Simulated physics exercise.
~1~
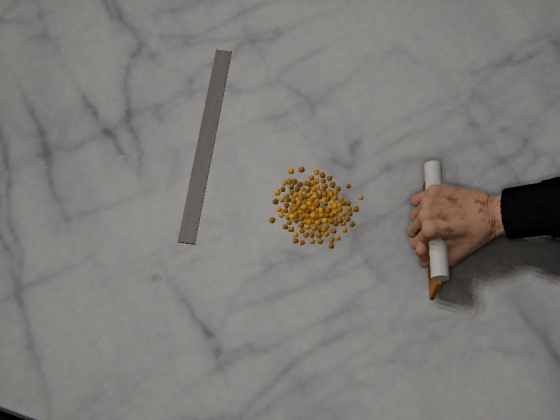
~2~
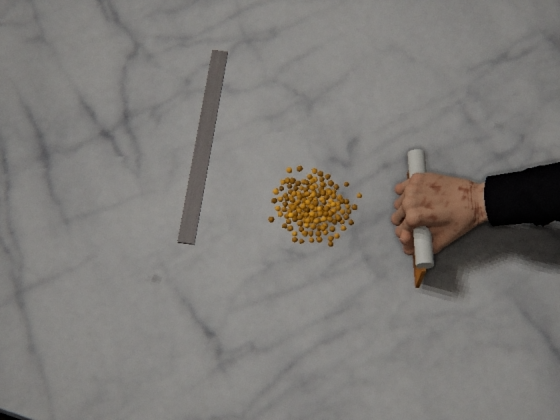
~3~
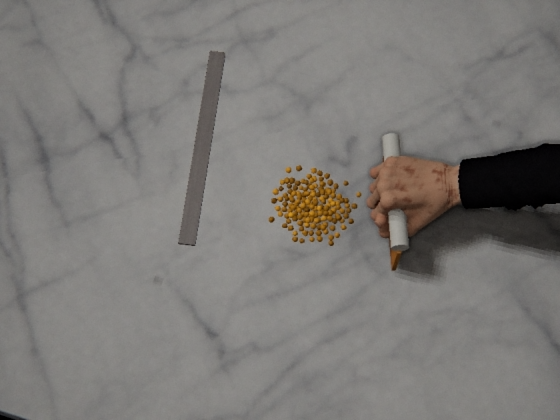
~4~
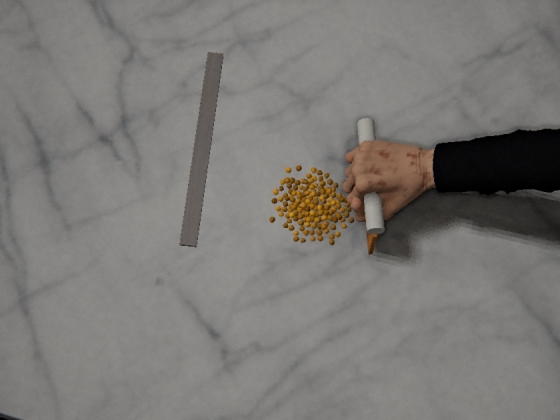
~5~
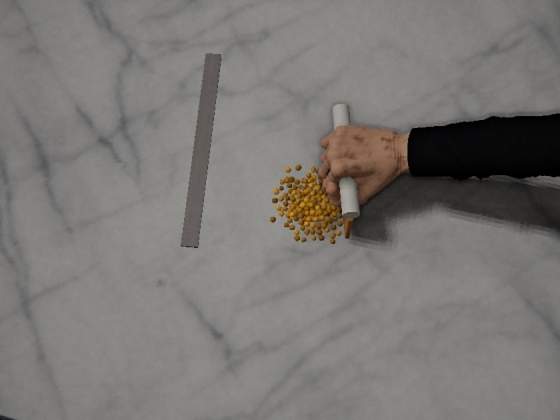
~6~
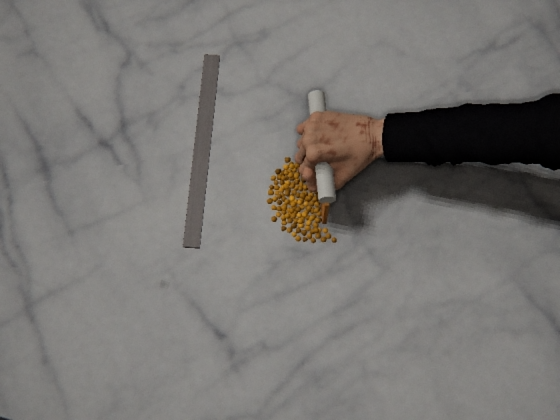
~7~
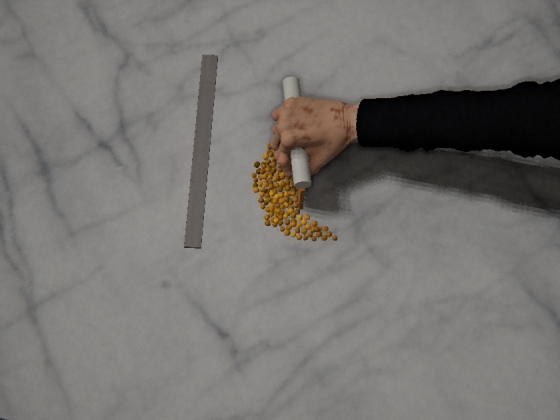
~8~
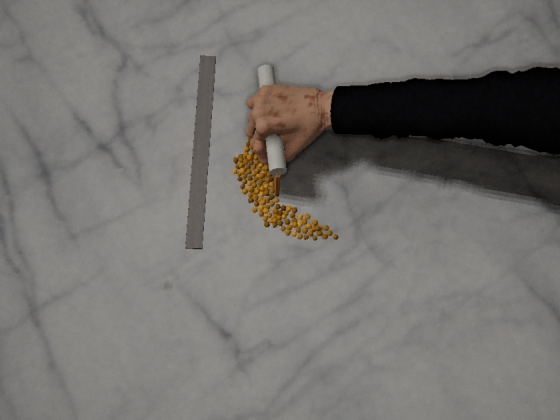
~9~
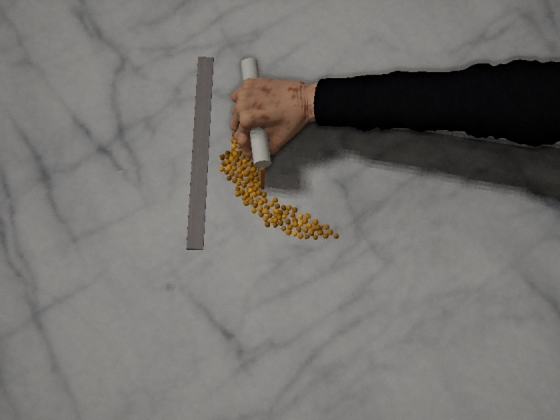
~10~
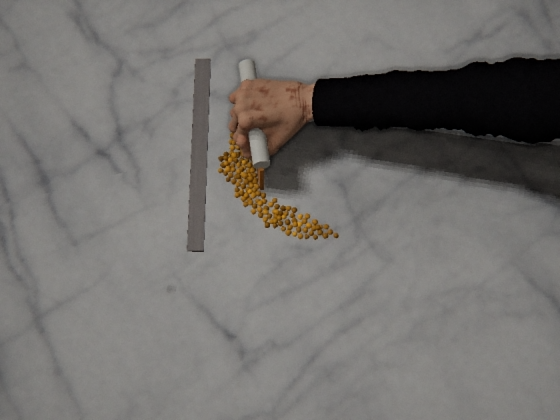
A hand in a black sleeve holding a white-handled scraper moves left and slightly up across a marbled surface into a pile of yellow kernels, sweeping them into a curved trail, then stops with the kernels resting just short of a flat grey strip.
